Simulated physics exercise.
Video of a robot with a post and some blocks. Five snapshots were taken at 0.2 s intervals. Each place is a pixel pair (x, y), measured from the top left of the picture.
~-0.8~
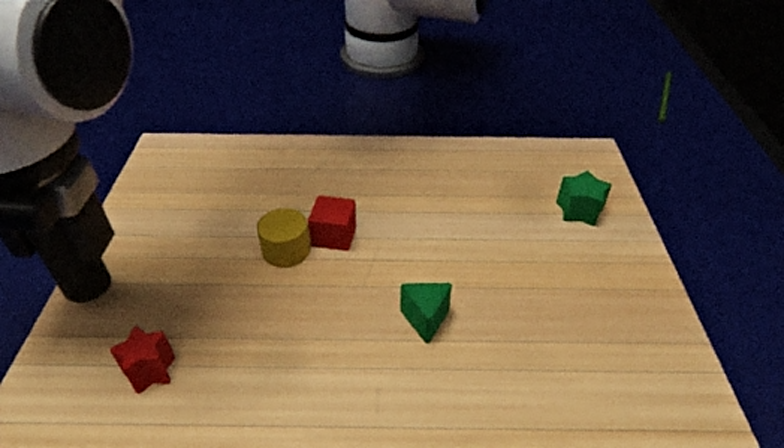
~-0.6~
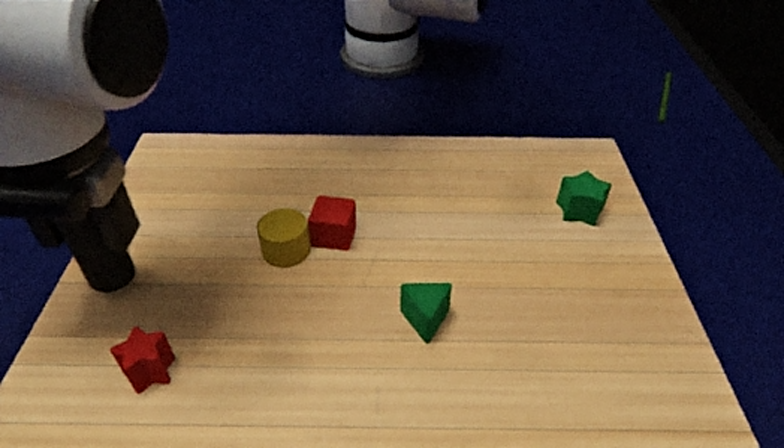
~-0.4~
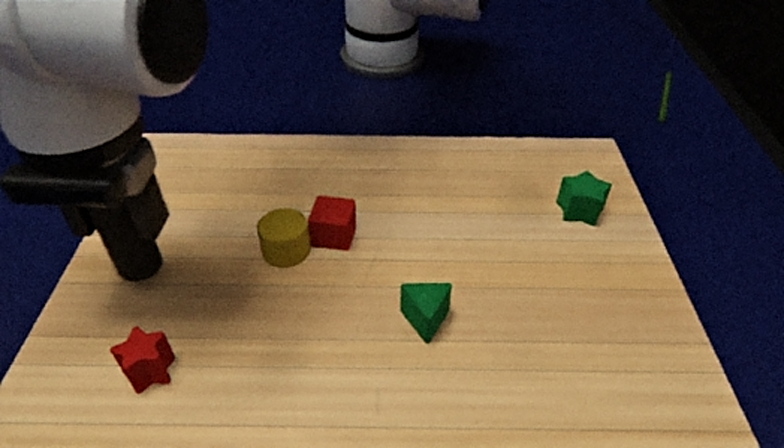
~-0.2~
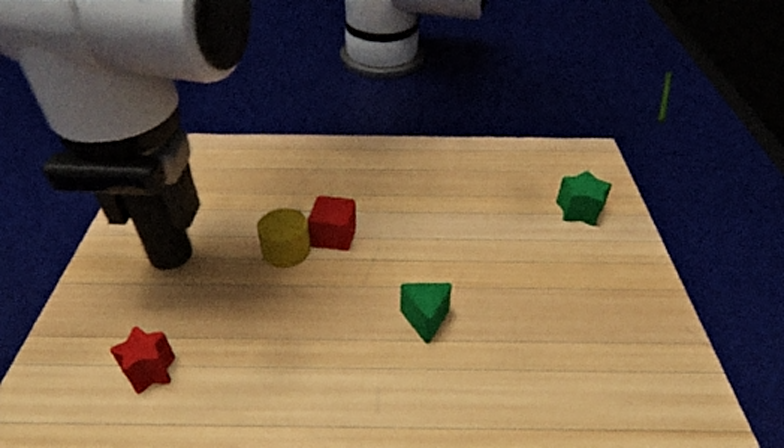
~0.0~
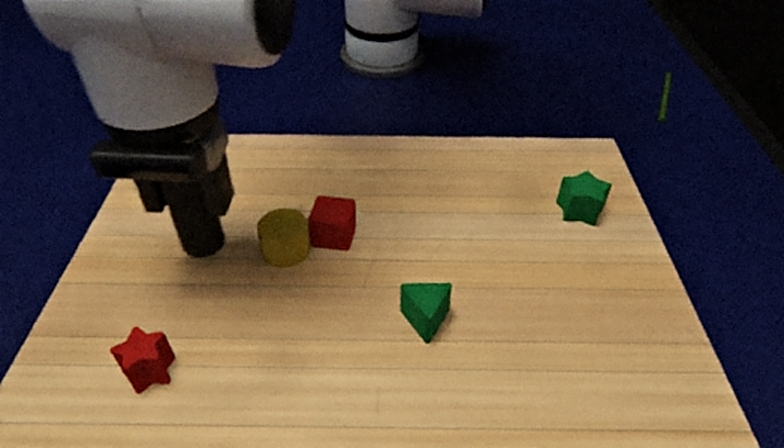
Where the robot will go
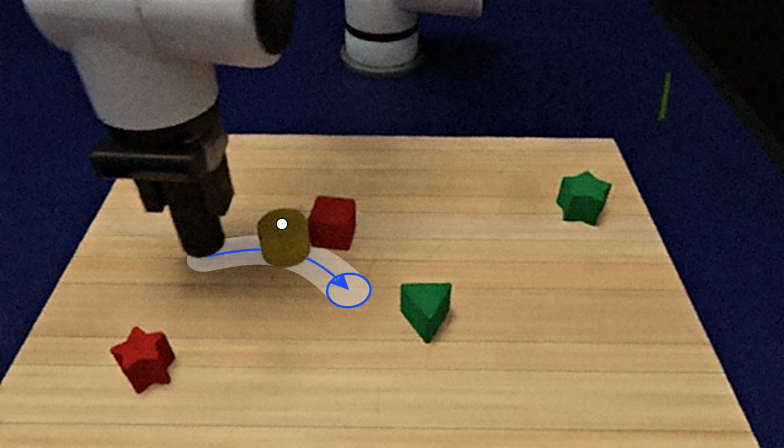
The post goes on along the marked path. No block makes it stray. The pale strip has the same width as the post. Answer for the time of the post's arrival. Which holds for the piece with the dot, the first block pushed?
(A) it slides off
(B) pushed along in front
That would be A.
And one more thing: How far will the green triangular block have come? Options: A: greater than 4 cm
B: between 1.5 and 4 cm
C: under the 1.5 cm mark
I'll go with C - under the 1.5 cm mark.
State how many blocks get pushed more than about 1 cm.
I foresee two blocks being moved.
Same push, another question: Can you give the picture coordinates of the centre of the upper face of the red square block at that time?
Close to (366, 206).
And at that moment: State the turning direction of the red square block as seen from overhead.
From the top: Counterclockwise.
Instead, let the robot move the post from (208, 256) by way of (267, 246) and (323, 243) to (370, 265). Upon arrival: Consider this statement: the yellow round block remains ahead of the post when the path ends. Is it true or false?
The statement is correct.
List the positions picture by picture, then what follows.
The first picture shows post's lower end (89, 287); yellow round block (282, 224); red square block (332, 209); green triangular block (427, 294).
The second picture shows post (113, 277); blocks still.
The third picture shows post (141, 267); blocks still.
The fourth picture shows post (172, 256); blocks still.
The fifth picture shows post (204, 244); yellow round block (282, 224); red square block (332, 209); green triangular block (427, 294).
Drawn move, from (208, 256) through (263, 250) and (312, 261) to (349, 290); the dot is on the yellow round block.
On the path given first. One third of the way, post (261, 238); yellow round block (303, 227); red square block (343, 209), turned 30° anticlockwise.
Two thirds of the way, post (311, 249); yellow round block (356, 237); red square block (366, 206), turned 80° anticlockwise.
At the end, post (348, 278); yellow round block (390, 246); red square block (366, 206), turned 80° anticlockwise; green triangular block still.
